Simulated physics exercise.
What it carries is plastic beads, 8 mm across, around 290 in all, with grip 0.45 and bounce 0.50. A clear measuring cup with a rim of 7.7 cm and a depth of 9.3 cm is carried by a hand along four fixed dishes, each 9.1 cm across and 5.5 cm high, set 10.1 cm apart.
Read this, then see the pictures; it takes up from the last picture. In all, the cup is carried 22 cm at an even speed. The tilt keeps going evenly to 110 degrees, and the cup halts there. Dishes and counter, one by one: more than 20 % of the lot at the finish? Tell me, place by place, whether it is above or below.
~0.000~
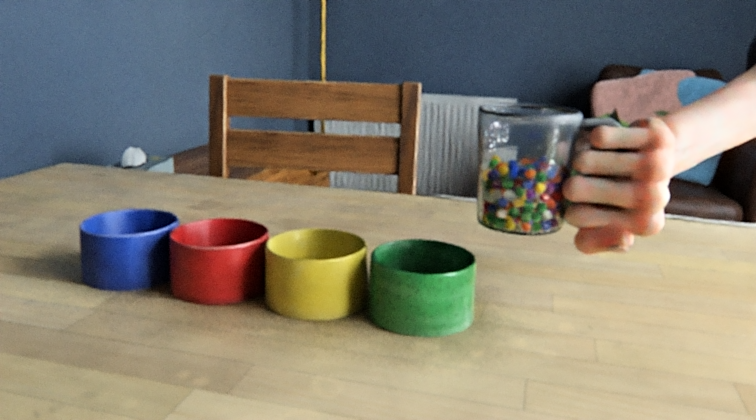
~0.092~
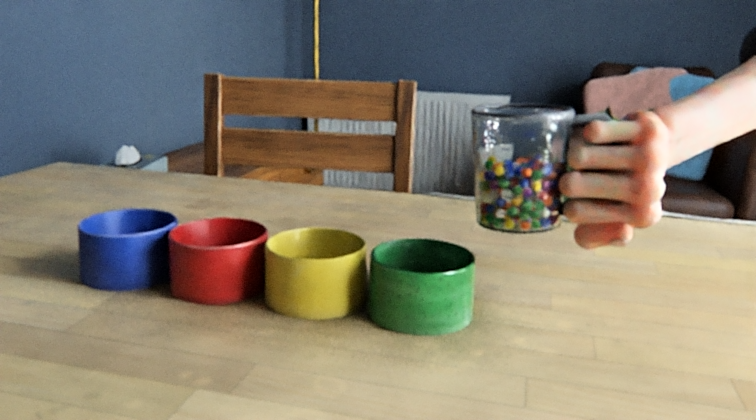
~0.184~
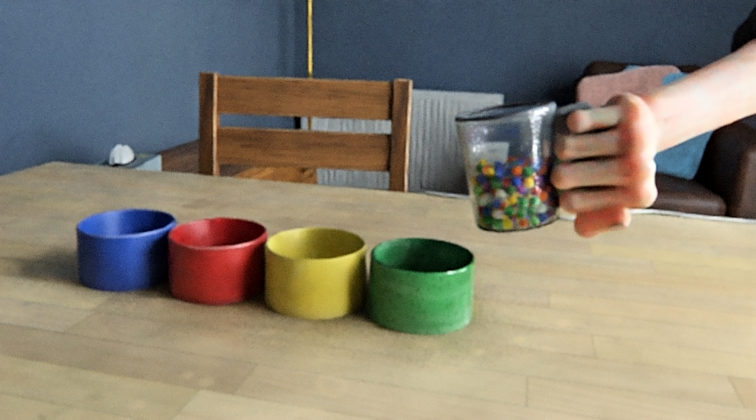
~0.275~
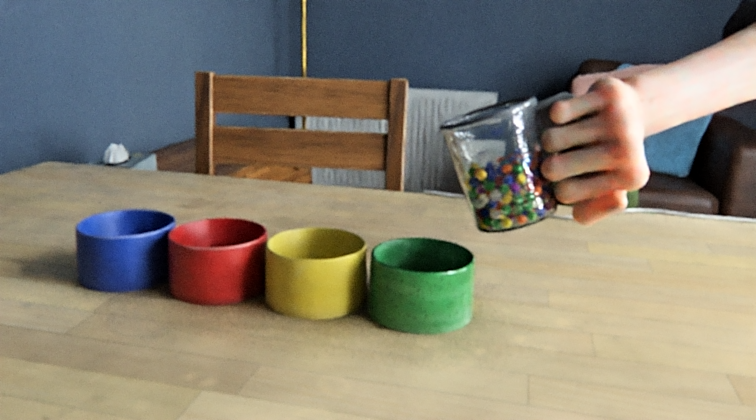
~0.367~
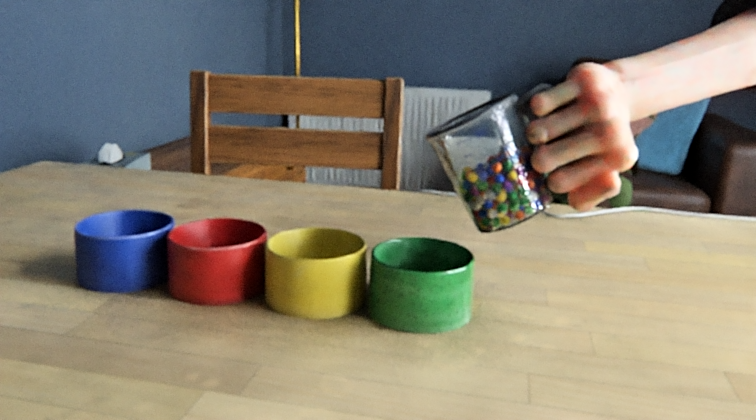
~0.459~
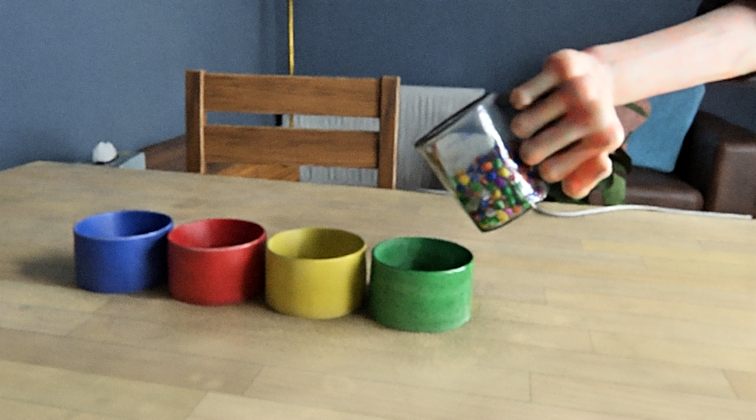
Red: Below the mark; blue: Below the mark; green: Below the mark; yellow: Above the mark; counter: Below the mark.
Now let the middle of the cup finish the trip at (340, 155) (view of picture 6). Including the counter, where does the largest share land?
Yellow.
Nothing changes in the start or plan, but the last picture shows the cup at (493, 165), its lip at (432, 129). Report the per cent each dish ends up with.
Kept per dish: Red = 0, blue = 0, green = 0, yellow = 100.
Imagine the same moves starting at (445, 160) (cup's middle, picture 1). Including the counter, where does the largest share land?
Red.
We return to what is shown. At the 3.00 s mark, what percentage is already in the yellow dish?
About 100 percent up to now.
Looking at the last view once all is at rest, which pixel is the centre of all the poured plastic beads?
Estimated resting centre: Around (309, 273).
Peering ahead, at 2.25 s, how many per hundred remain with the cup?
0 %.
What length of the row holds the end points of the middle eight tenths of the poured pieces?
It covers some 5 centimetres of the row.
After 1.54 s, tilt 110 degrees; cup holds 30 %, yellow 70 %.
Then, at 2.25 s, tilt 110 degrees; cup holds 0 %, yellow 100 %.
Then, at 3.00 s, tilt 110 degrees; cup holds 0 %, yellow 100 %.
At rest (3.3 s), red 0 %, blue 0 %, green 0 %, yellow 100 %, counter 0 %.
